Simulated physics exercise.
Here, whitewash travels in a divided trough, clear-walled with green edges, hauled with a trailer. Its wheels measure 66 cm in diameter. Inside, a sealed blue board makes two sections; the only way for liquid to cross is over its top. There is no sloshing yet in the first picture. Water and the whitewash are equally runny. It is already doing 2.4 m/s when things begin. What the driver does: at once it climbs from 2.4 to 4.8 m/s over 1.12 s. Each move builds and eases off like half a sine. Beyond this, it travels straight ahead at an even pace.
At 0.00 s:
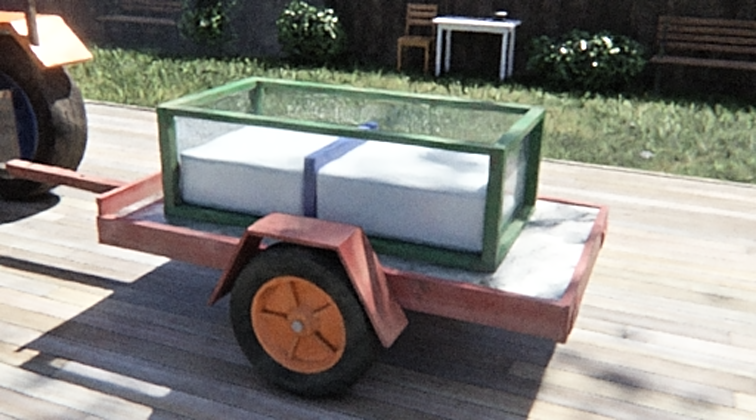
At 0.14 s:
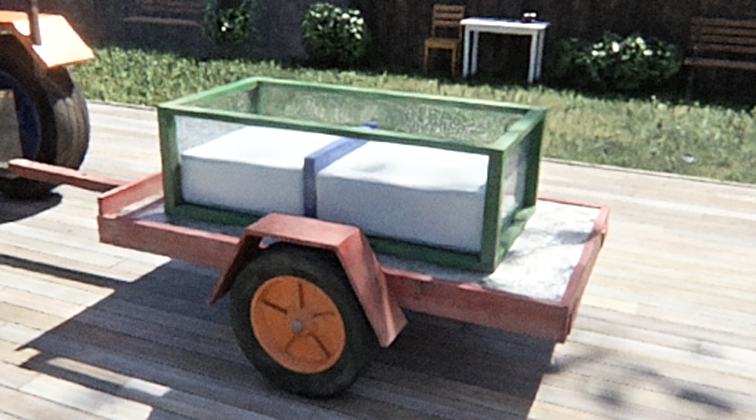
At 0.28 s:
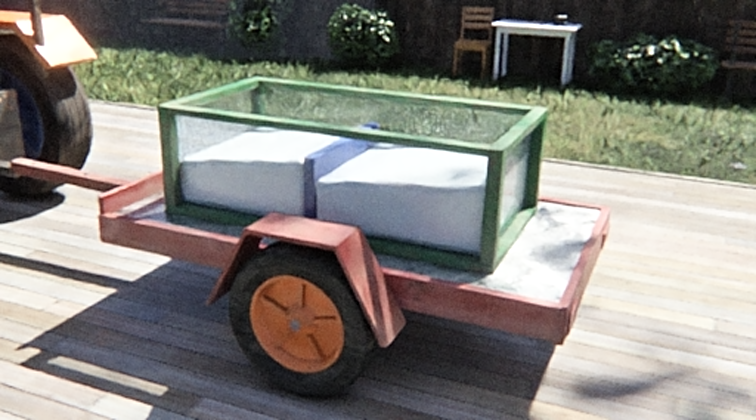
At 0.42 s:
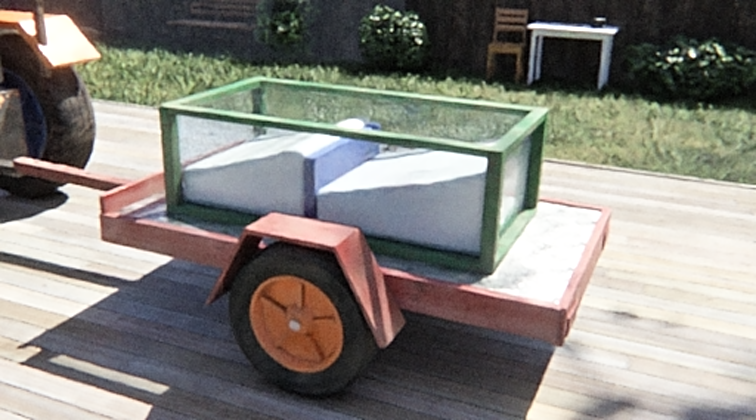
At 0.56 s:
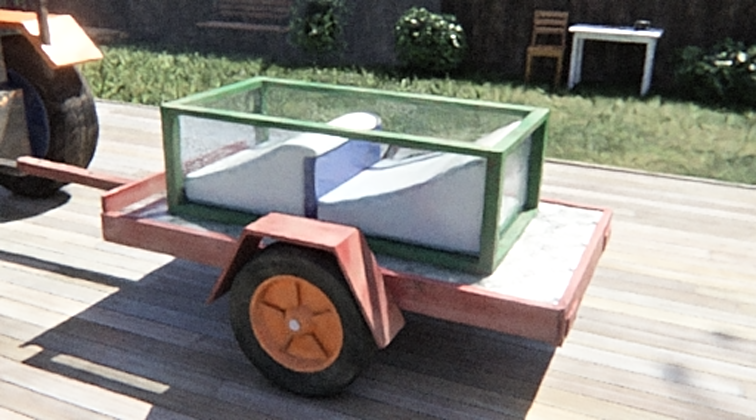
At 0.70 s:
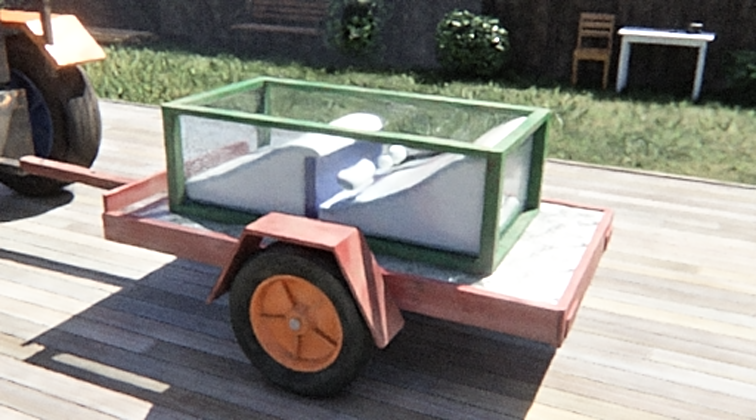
At first, white liquid lies level in both halves of a green-edged clear trough on a red trailer, as the garden behind slides right. Then the liquid slopes up toward the right in each half, bulges above the blue divider, and pours over it into the right half in lumps.
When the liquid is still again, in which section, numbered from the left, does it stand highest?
I would say in the second one.
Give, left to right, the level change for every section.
The left one falls 1 cm and the next rises 1 cm.
Then, 1.10 s in, left to right it is 24, 29 cm deep.
Then, 1.50 s in, left to right it is 24, 28 cm deep.
Then, 2.00 s in, left to right it is 25, 28 cm deep.
Then, 4.11 s in, left to right it is 25, 28 cm deep.
